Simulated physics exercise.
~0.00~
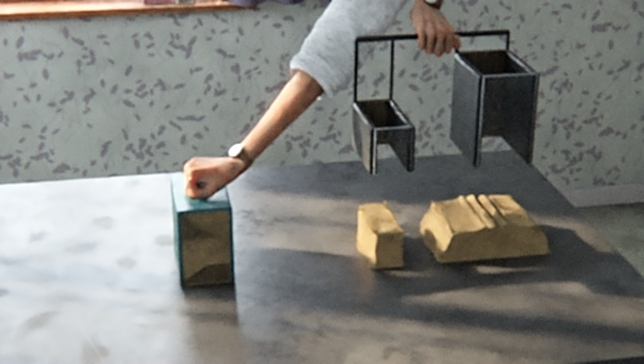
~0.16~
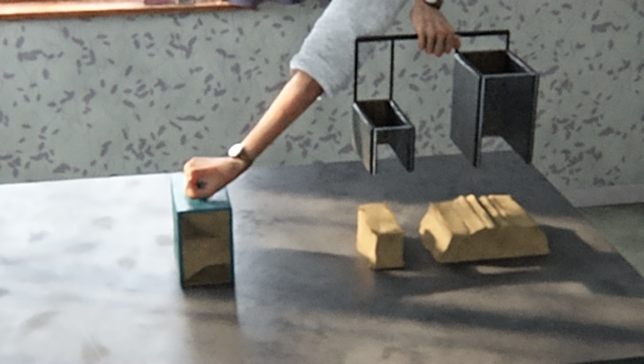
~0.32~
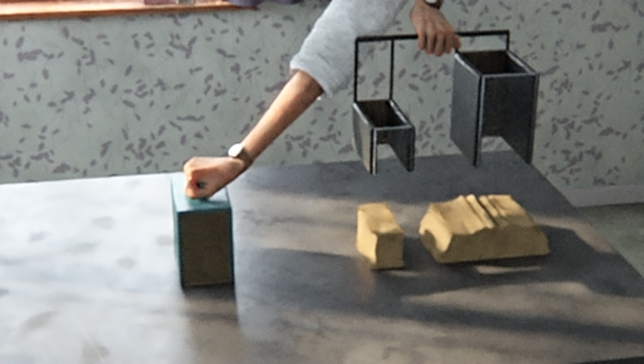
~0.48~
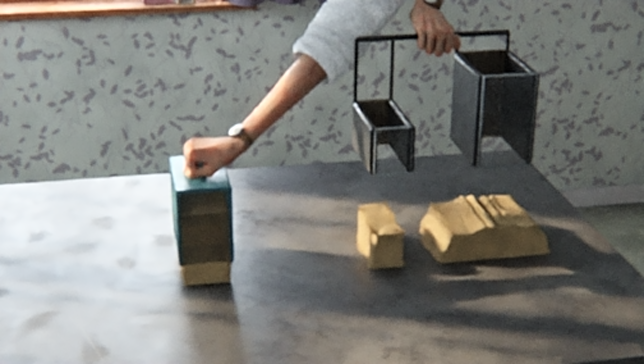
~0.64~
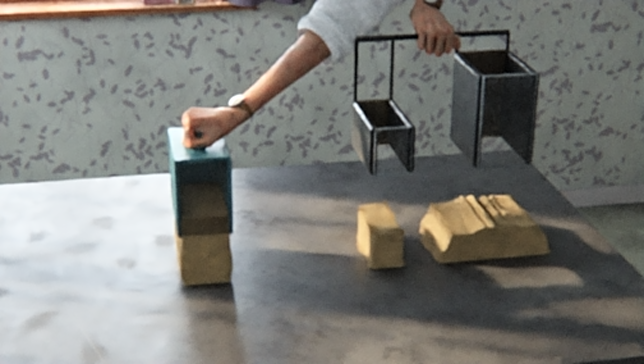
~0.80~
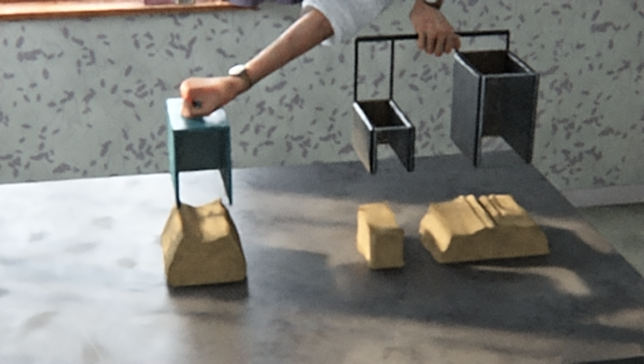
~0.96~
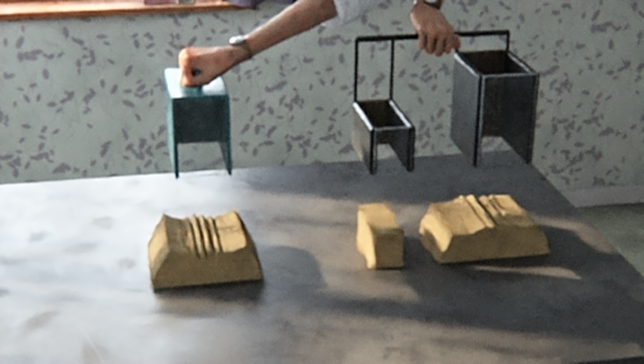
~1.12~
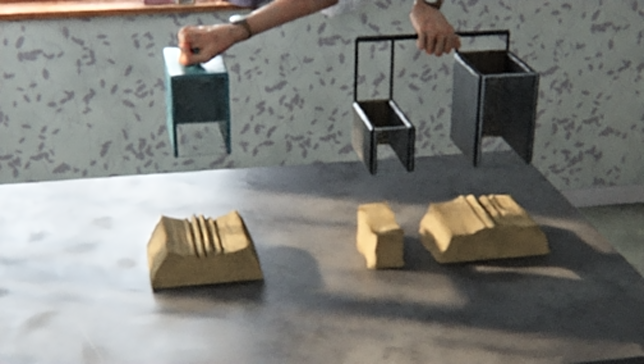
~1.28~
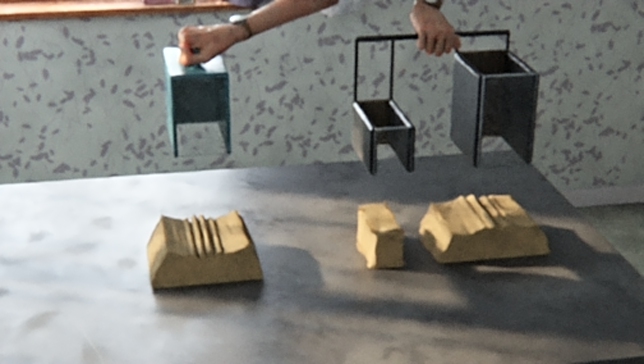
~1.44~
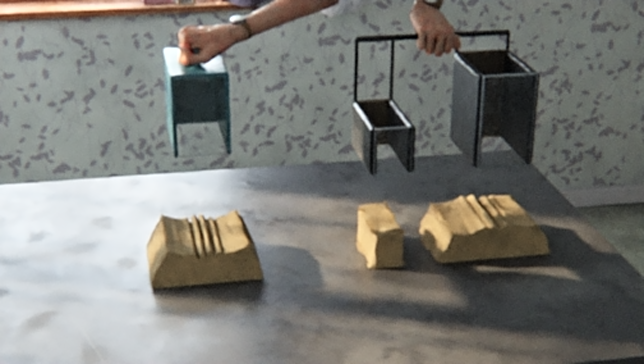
A hand lifted a teal tin straight up off a block of damp sand on a dark table, and the sand slumped into a low, wide, ridged mound beside two other sand blocks, while the tin stayed held above it.
